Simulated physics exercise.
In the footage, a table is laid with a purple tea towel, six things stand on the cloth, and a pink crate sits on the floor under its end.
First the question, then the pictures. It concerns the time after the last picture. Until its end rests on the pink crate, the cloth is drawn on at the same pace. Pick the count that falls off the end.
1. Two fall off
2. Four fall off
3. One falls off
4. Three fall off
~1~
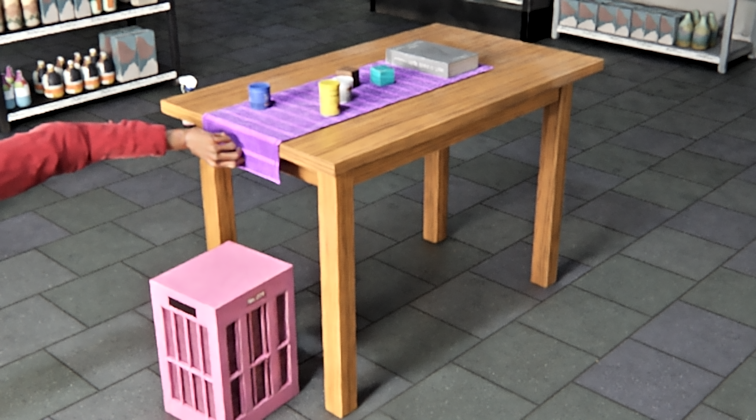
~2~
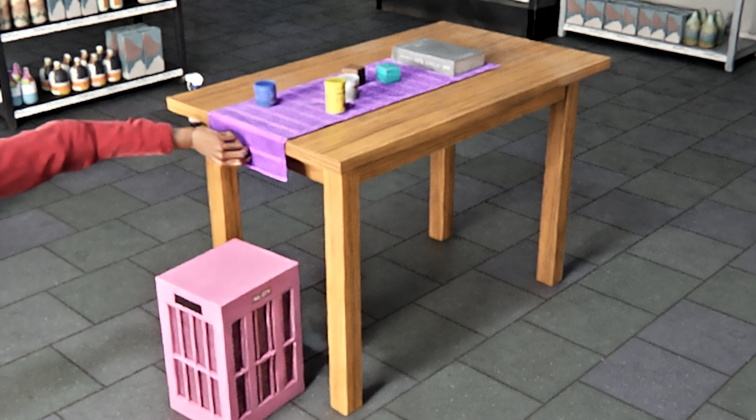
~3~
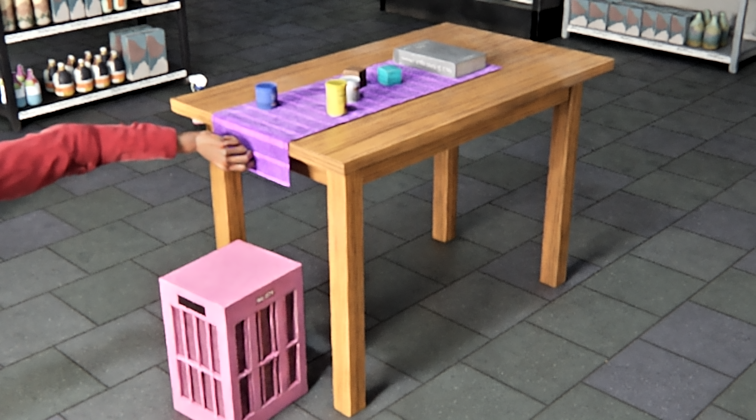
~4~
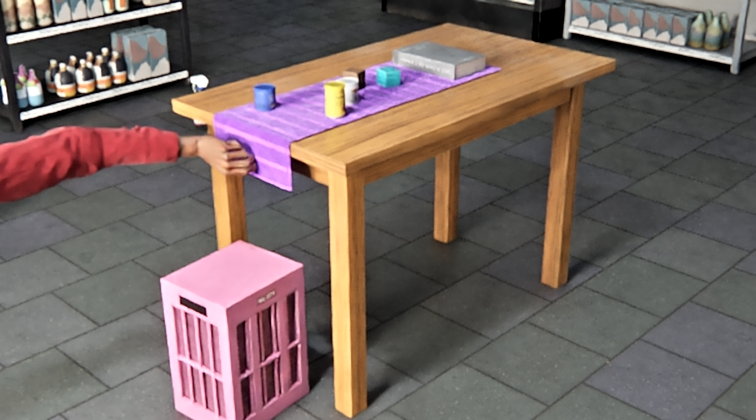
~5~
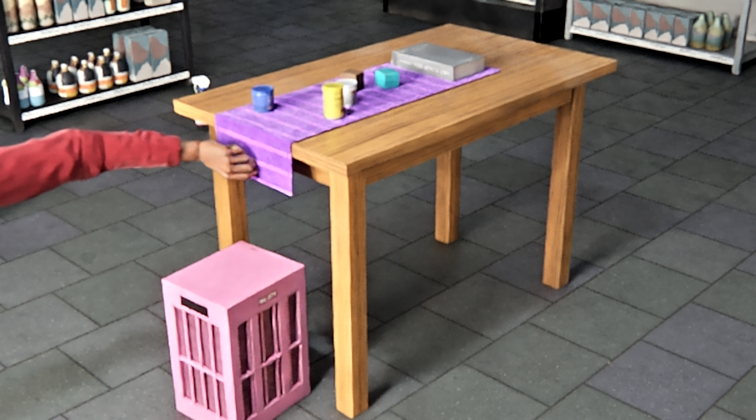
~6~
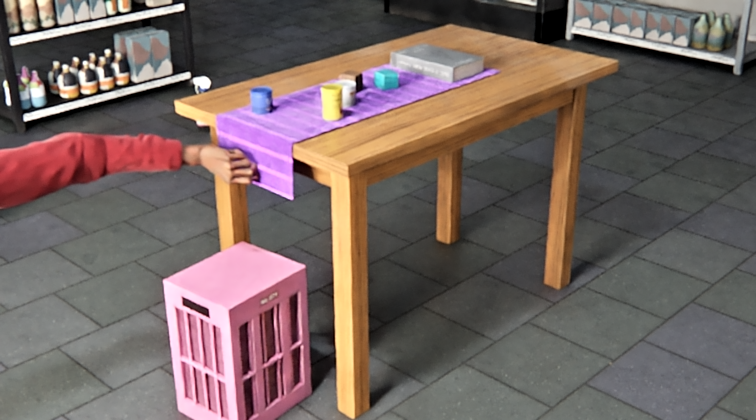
1, two fall off.
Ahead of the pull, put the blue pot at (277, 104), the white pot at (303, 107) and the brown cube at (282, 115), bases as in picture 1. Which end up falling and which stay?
So, the blue pot ends up down, the white pot ends up down, the brown cube ends up down.
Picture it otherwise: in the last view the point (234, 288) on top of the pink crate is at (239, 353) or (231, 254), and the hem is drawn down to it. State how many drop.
Numbers: 4; 1.
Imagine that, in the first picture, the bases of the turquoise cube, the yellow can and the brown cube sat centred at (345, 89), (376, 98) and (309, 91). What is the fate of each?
Turquoise cube safe, yellow can safe, brown cube safe.
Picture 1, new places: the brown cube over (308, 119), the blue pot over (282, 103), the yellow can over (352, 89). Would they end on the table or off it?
Each in turn: The brown cube goes down, the blue pot goes down, the yellow can stays aloft.
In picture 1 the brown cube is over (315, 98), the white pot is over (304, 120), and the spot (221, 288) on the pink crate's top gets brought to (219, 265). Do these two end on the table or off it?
The brown cube? Safe. The white pot? Lost.
A little later, hem near (257, 222); blue pot gone.
Next, hem on the crate; blue pot and yellow can gone.
When it is over, hem on the crate; blue pot and yellow can gone. Over the edge go two.
